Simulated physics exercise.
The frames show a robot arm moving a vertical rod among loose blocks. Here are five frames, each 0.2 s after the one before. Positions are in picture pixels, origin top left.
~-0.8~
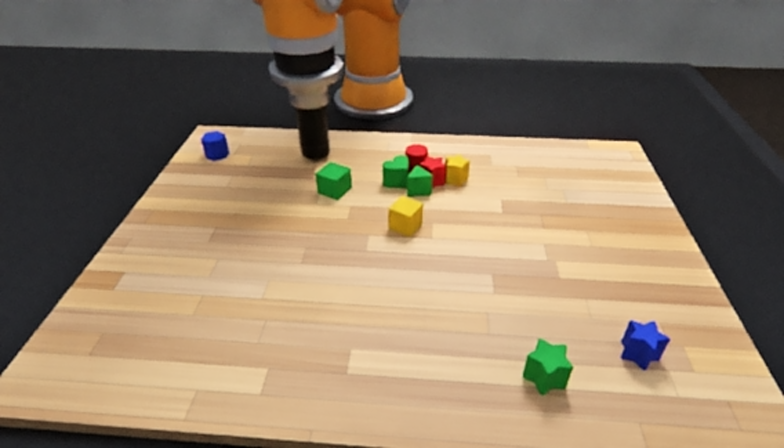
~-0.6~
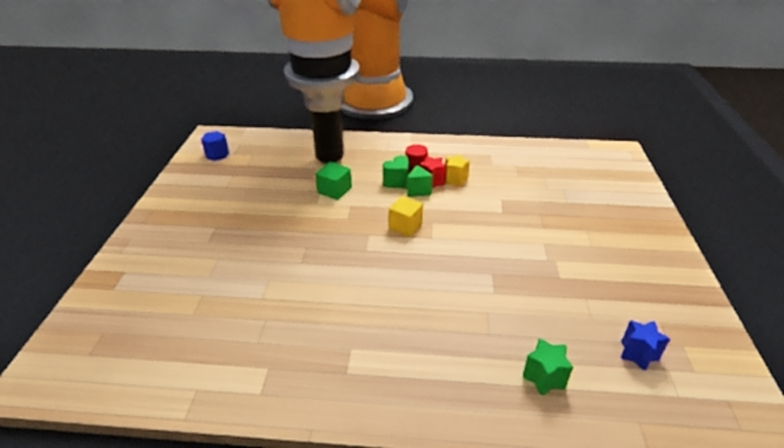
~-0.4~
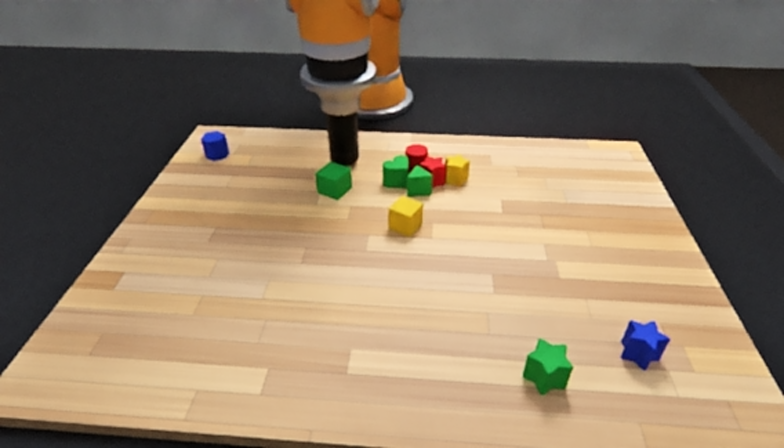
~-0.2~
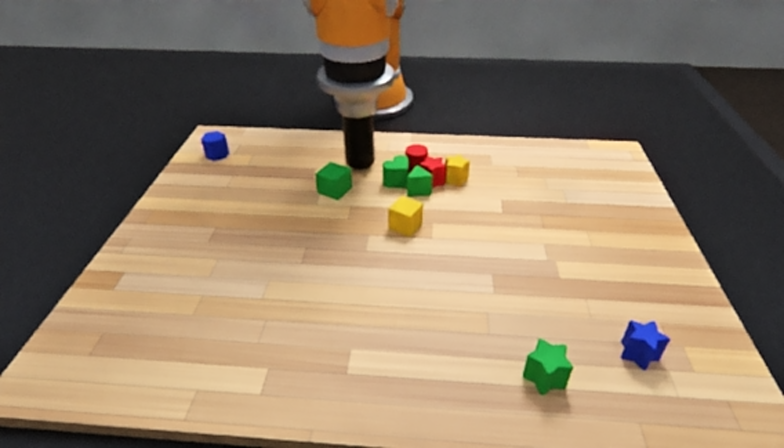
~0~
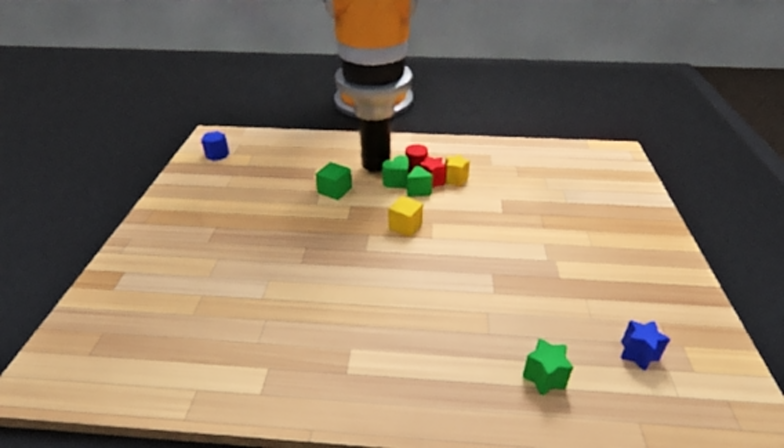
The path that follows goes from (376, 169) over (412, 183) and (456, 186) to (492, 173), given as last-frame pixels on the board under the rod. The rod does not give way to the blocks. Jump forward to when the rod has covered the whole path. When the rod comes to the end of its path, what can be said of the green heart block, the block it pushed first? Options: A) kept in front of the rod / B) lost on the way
The one that fits is B, lost on the way.
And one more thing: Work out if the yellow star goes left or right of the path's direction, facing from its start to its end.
It goes left.
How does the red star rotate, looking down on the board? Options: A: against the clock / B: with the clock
B
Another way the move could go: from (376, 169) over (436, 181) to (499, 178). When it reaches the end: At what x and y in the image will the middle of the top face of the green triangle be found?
Just about (432, 181).
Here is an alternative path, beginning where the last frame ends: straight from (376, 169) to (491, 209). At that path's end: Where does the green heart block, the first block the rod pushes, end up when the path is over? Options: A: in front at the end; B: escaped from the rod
My answer is option B.
On the path given first. One third of the way, rod at (413, 179); green heart block at (422, 178), turned 25° clockwise; green triangle at (441, 183); red star at (442, 164); yellow star at (462, 160), turned 15° anticlockwise.
Two thirds of the way, rod at (457, 181); green heart block at (432, 183), turned 55° clockwise; green triangle at (451, 191), turned 15° clockwise; red star at (485, 167), turned 25° anticlockwise; yellow star at (479, 155), turned 100° anticlockwise.
At the end, rod at (493, 168); green heart block at (432, 183), turned 55° clockwise; green triangle at (451, 191), turned 15° clockwise; red star at (510, 167), turned 35° clockwise; yellow star at (504, 143), turned 130° anticlockwise.
